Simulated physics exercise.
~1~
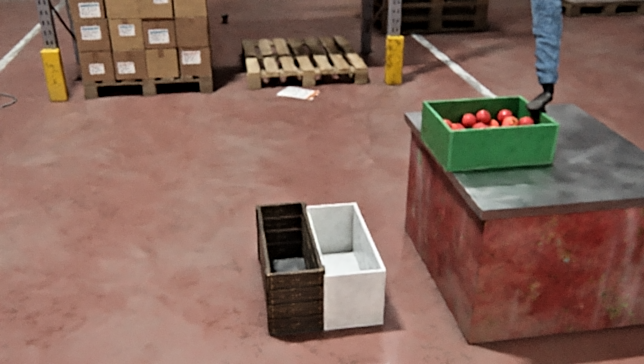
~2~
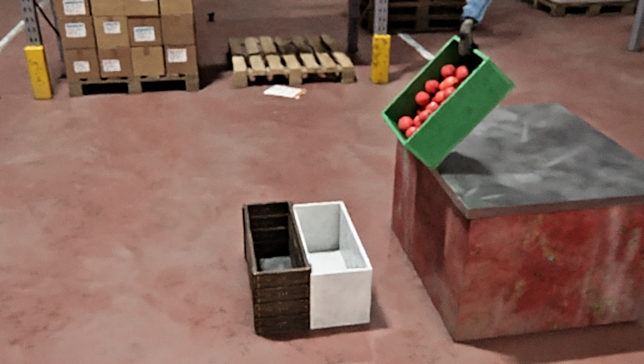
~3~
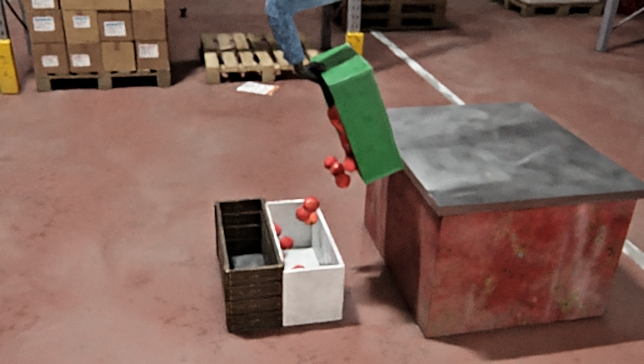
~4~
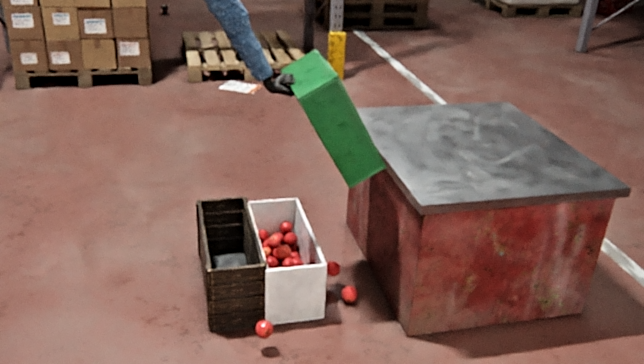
In a warehouse, a worker's gloved hand lifted a green box of tomatoes off a bench and tipped it leftward, spilling them over the edge until most had landed in the white tub beside a black bin, with a few ending up on the floor.
